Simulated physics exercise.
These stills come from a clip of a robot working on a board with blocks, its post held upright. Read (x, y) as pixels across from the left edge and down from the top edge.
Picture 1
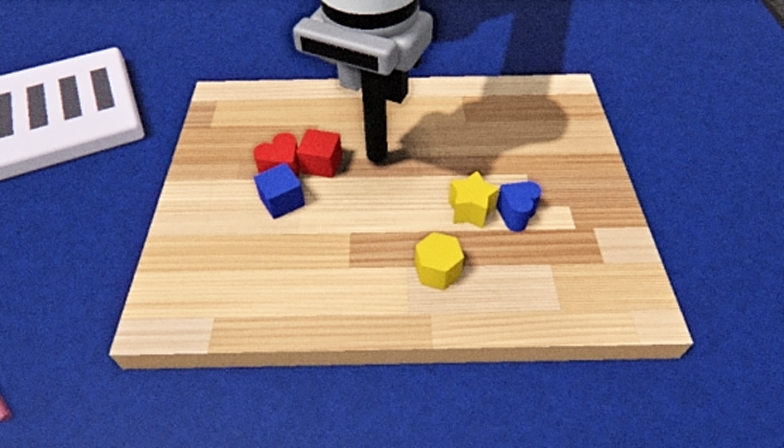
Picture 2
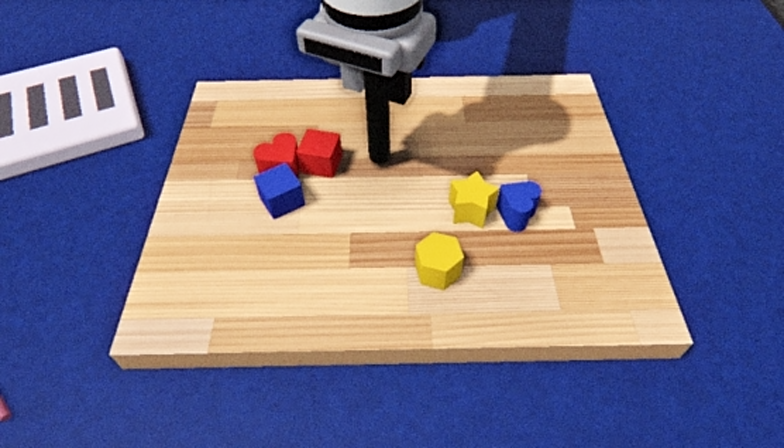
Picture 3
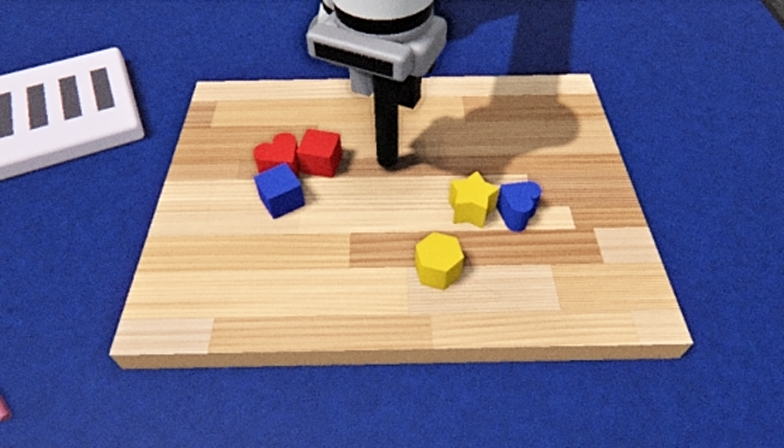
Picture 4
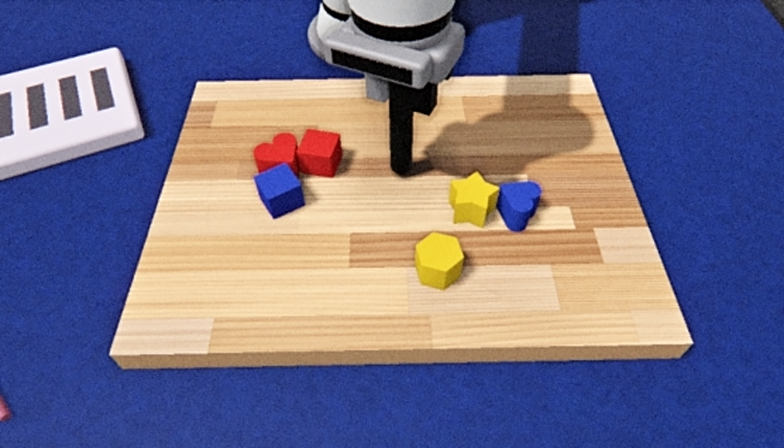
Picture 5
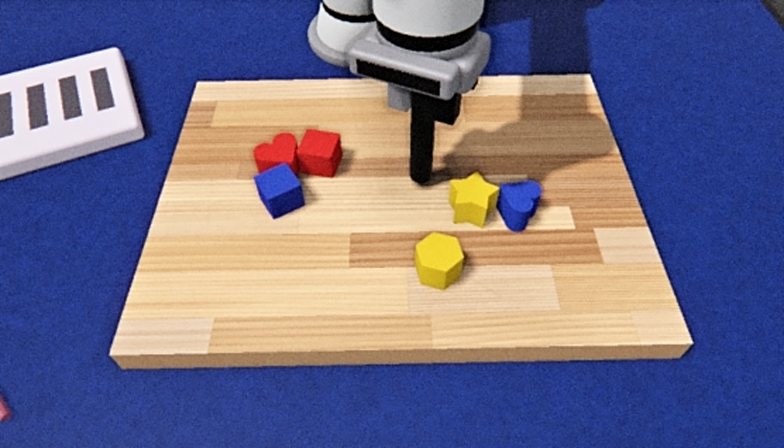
Robot arm with a black post moving right across a wooden board toward a yellow star block, the blocks staying still.
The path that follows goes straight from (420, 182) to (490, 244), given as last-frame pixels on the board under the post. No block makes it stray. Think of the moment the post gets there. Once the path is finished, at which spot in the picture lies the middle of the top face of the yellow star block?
Its top centre lands on (524, 213).
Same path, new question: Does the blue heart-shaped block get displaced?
In short: Yes.
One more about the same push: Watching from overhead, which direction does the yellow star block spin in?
In a top view, it turns counterclockwise.
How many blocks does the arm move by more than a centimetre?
My forecast: 2.
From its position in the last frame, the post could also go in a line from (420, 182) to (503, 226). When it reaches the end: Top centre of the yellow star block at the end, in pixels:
Most likely (524, 227).
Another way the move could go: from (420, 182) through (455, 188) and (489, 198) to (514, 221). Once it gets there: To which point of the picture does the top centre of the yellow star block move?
I'd say the yellow star block ends with its top centre at (486, 206).
What follows on the original path. One third of the way, post at (443, 196); yellow star block at (480, 193).
Two thirds of the way, post at (467, 217); yellow star block at (506, 202), turned 45° anticlockwise; blue heart-shaped block at (540, 193).
At the end, post at (492, 239); yellow hexagonal block unmoved; yellow star block at (524, 213), turned 80° anticlockwise; blue heart-shaped block at (546, 190), turned 15° anticlockwise.
